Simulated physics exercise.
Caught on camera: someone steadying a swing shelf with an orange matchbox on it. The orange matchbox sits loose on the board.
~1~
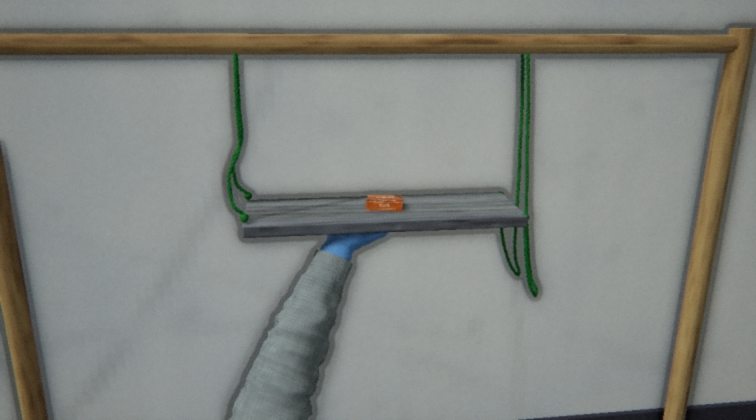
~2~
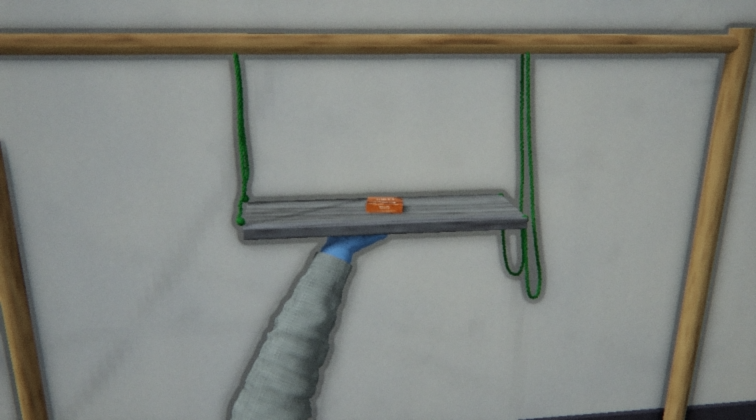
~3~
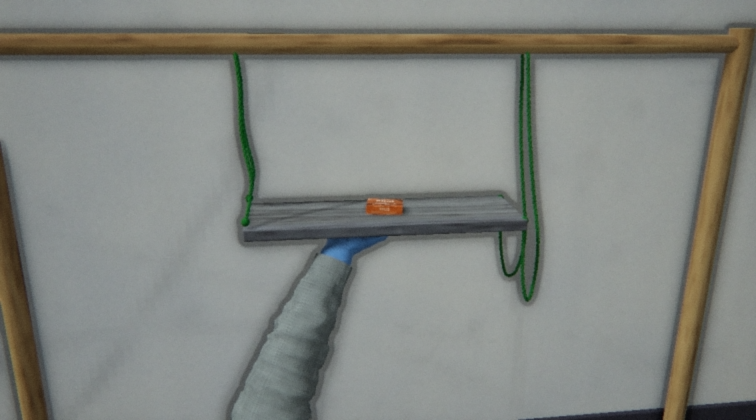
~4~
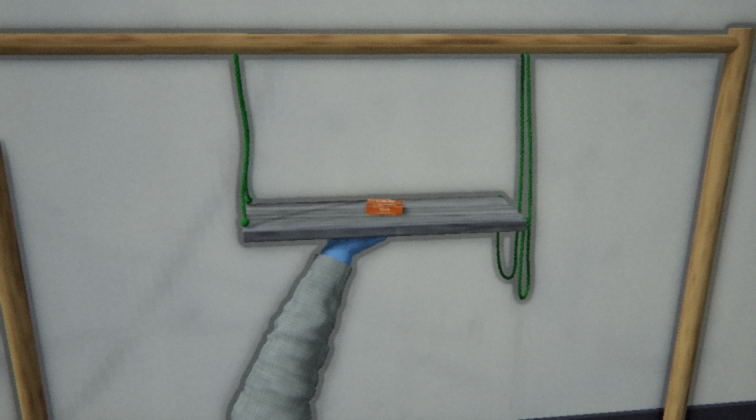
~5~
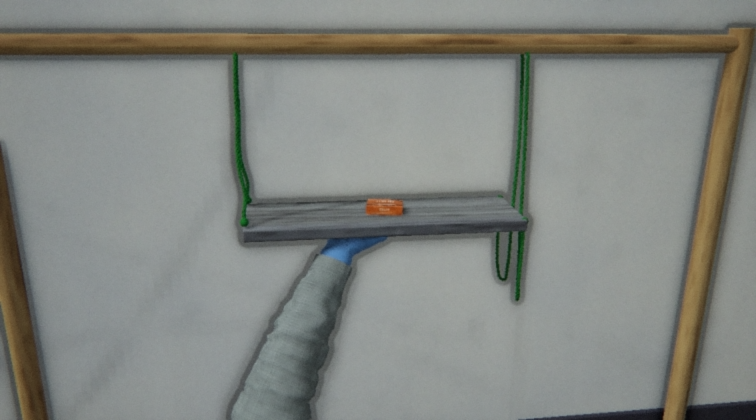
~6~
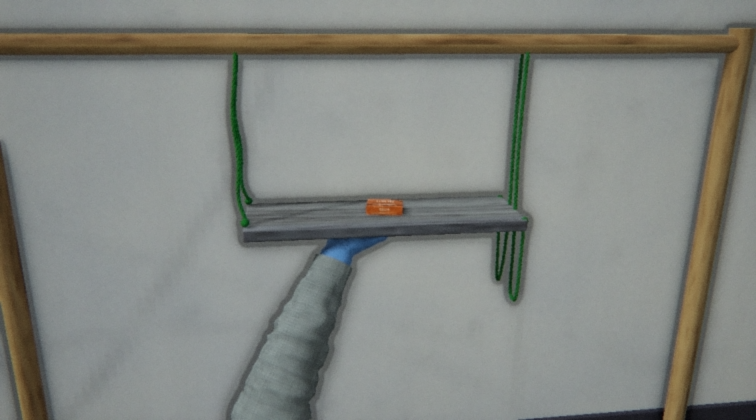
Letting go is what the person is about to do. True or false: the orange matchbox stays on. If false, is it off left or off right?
False, off right.
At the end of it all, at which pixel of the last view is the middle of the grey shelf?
(354, 298).
Then, 0.60 s past the final frame, board tipped 36° down to the right; matchbox falling near (580, 329).
Then, 1.24 s past the final frame, board tipped 39° down to the right; matchbox on the floor.
When it is over, board tipped 42° down to the right; matchbox on the floor. The orange matchbox tumbles from the right end.
